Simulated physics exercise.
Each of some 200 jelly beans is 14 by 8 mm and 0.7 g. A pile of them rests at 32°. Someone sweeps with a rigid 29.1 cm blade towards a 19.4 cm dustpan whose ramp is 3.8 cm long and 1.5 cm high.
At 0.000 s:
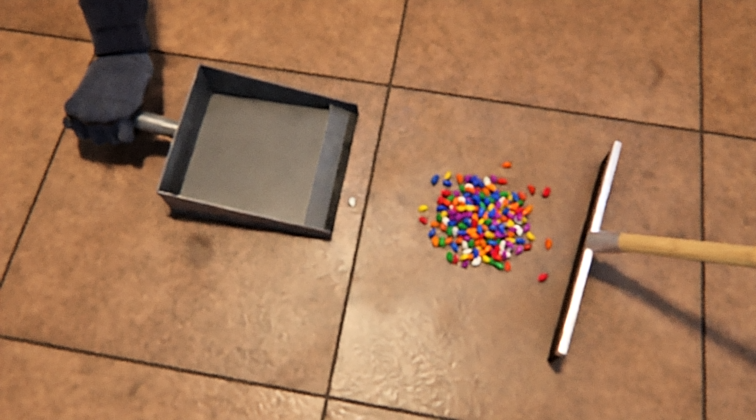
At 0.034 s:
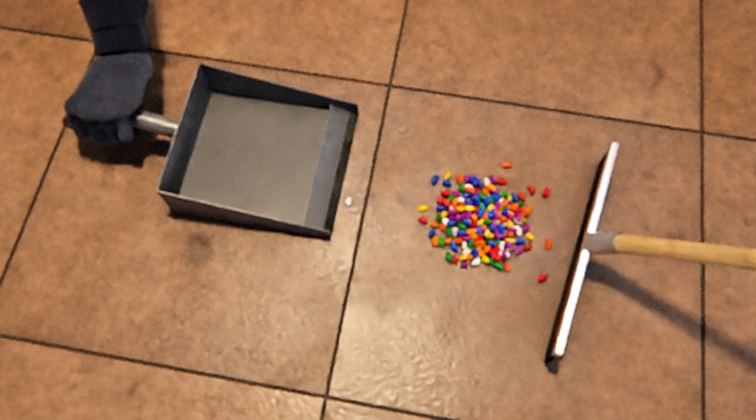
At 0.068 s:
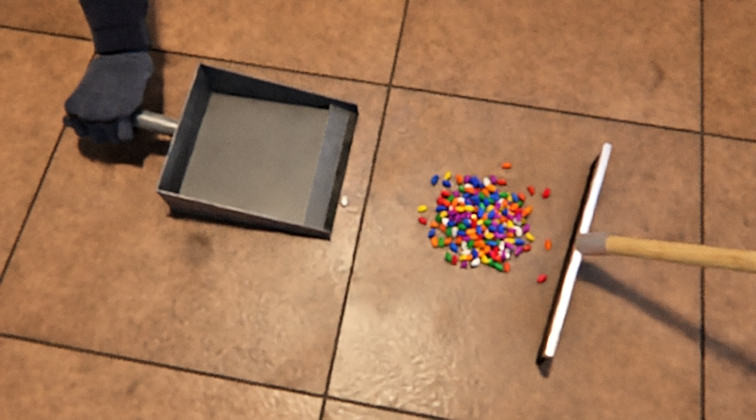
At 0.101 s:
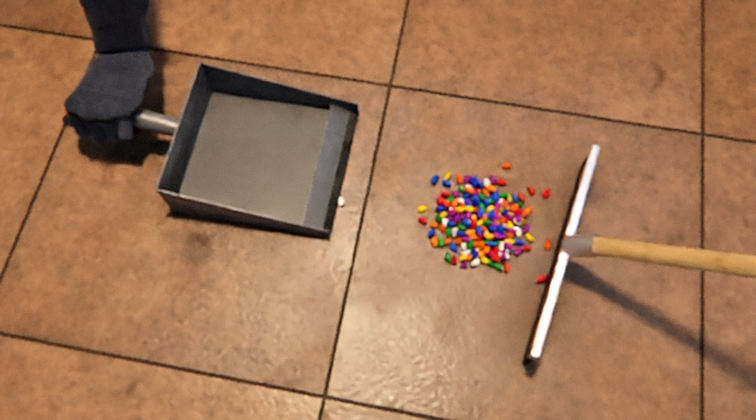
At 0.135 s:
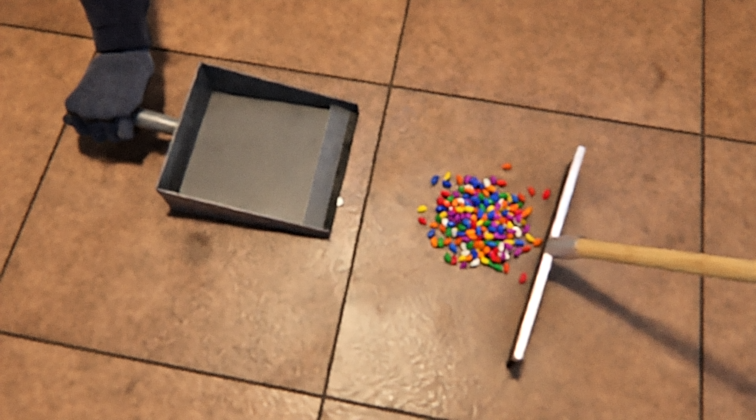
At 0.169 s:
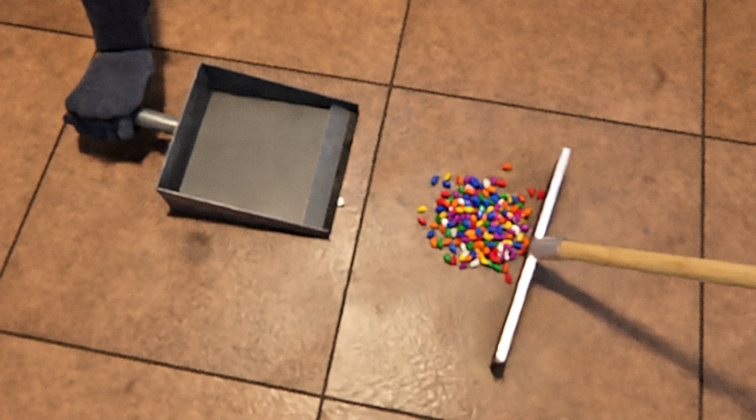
A gloved hand held a metal dustpan still on the brown tiles while a wooden-handled blade slid left to a pile of colorful jelly beans, nudging just a few at its right edge.
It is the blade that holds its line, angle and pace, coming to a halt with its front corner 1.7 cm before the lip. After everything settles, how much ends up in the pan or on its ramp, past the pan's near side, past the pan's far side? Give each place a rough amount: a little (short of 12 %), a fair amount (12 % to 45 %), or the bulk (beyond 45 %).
Pan: A little; near side: A fair amount; far side: A little.
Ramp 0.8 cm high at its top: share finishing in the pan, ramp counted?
In that case roughly 5 percent.
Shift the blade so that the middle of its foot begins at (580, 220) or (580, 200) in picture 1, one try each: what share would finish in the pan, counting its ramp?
Some 5 and 10 per cent.
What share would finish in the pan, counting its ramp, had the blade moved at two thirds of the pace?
In that case roughly 5 percent.
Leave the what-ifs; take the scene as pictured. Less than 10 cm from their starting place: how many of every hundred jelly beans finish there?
Around 5 per cent, give or take.
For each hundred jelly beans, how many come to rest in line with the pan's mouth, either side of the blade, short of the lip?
Around 70 in a hundred.
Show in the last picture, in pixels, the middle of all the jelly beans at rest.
I'd say roughly (354, 206).
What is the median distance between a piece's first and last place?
About 18 cm.
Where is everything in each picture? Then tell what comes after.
The first frame shows blade from (561, 352) to (615, 149), moved 0.0 cm, 0 of the pieces shifted so far; middle of the pieces at (486, 216); pan at (255, 159).
The second frame shows blade from (557, 353) to (612, 149), moved 0.3 cm, 1 of the pieces shifted so far; middle of the pieces at (485, 217).
The third frame shows blade from (548, 354) to (605, 151), moved 1.3 cm, 1 of the pieces shifted so far; middle of the pieces at (485, 217).
The fourth frame shows blade from (534, 355) to (593, 152), moved 2.9 cm, 1 of the pieces shifted so far; middle of the pieces at (478, 218).
The fifth frame shows blade from (517, 357) to (579, 153), moved 4.8 cm, 3 of the pieces shifted so far; middle of the pieces at (478, 218).
The sixth frame shows blade from (499, 359) to (564, 155), moved 6.7 cm, 7 of the pieces shifted so far; middle of the pieces at (478, 219); pan at (255, 157). Its pace works out near 0.57 m/s, heading 14 degrees towards the viewer's side.
Then, at 0.37 s, middle of the blade 15 cm from the lip; 0 % over the lip, far side 0 %, near side 15 %.
After 0.50 s, middle of the blade 8 cm from the lip; 0 % over the lip, far side 0 %, near side 20 %.
After 0.76 s, middle of the blade 4 cm from the lip; 5 % over the lip, far side 0 %, near side 25 %.
At rest (2.5 s), pan 5 %, near side 25 %, far side 0 %, in front of the lip or behind the blade 70 %.
